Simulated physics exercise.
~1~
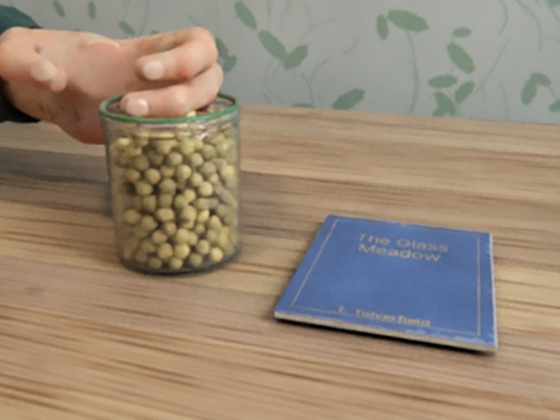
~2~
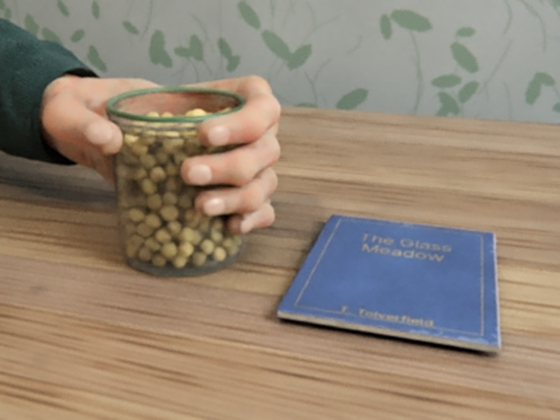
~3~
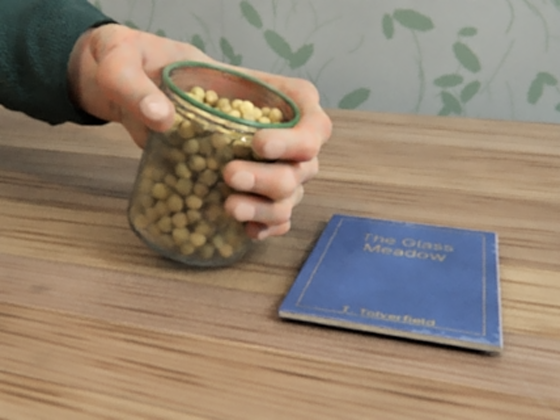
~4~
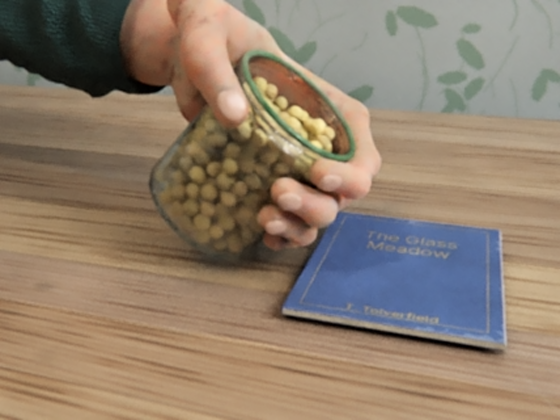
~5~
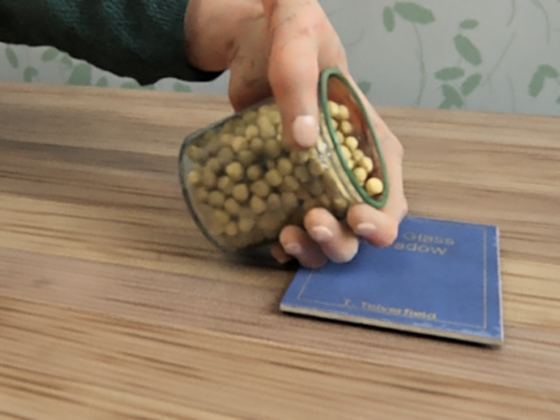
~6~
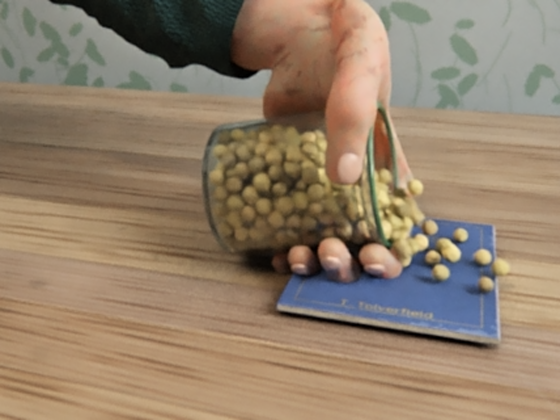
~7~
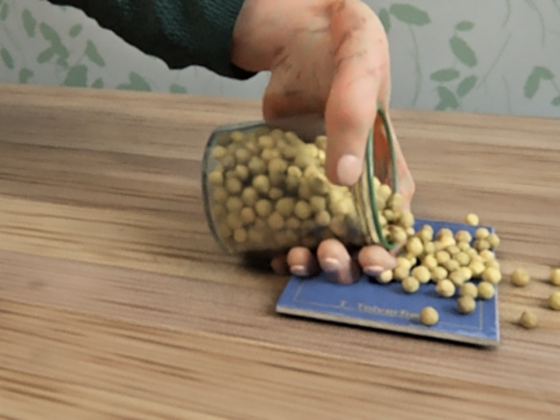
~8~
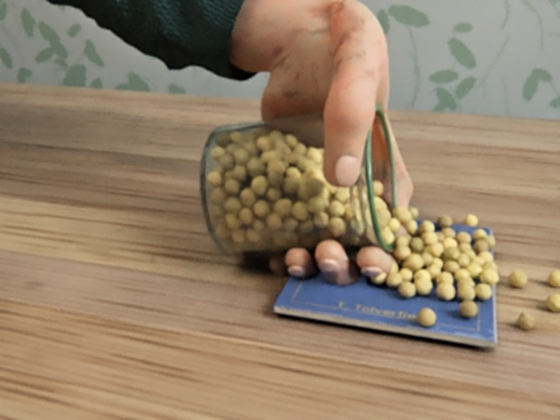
Hand tipping a glass jar of soya beans rightward onto its side, spilling some across a blue book and the wooden table.
